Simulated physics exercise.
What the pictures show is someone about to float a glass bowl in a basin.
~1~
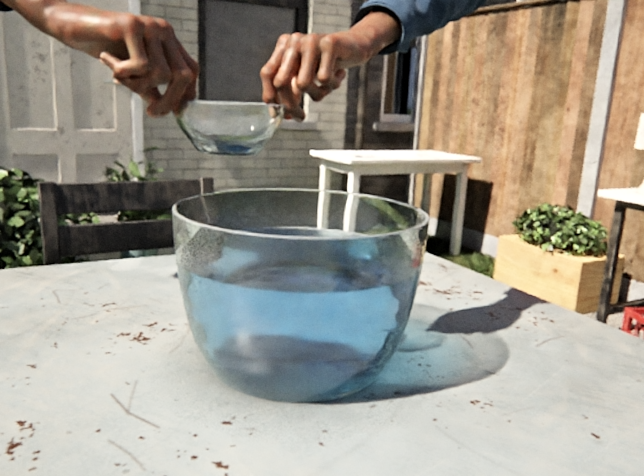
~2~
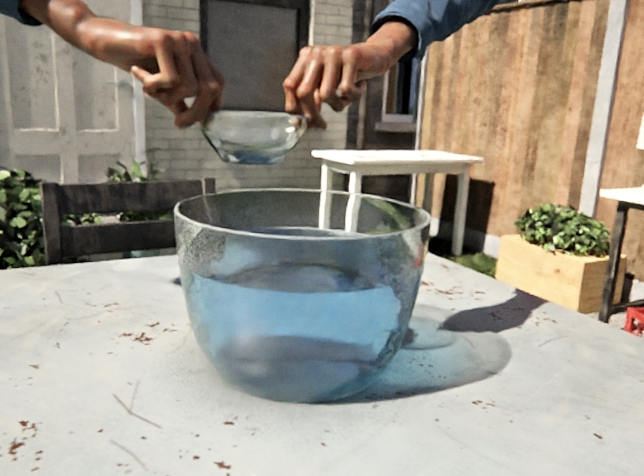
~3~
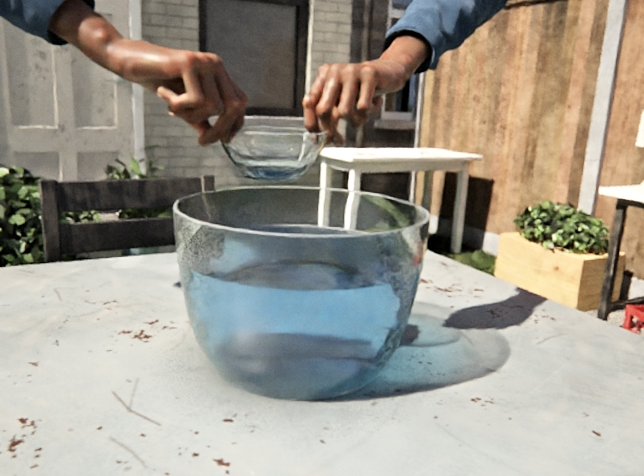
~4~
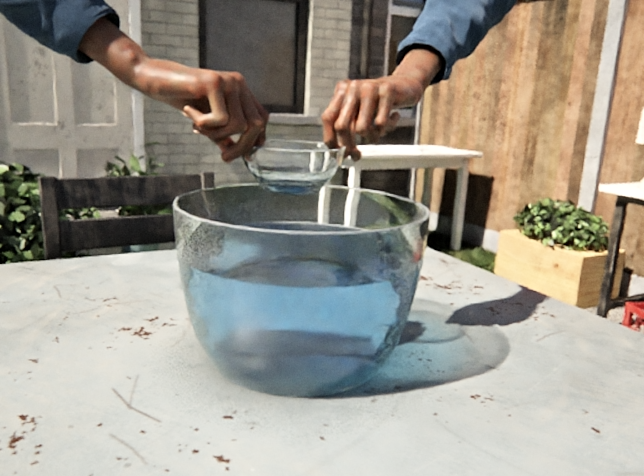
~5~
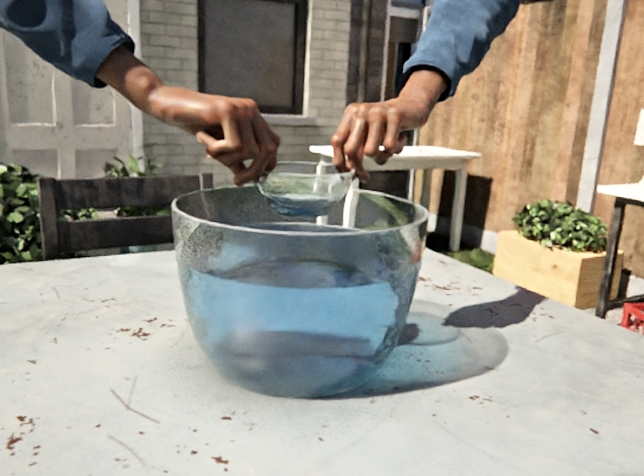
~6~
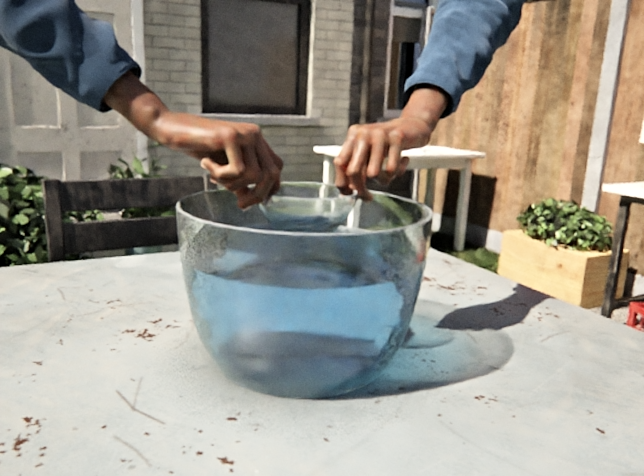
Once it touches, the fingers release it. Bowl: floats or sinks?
Afloat.
Next, the bowl dips into the water.
After that, it bobs and steadies.
Finally, the bowl floats with most of its side showing.
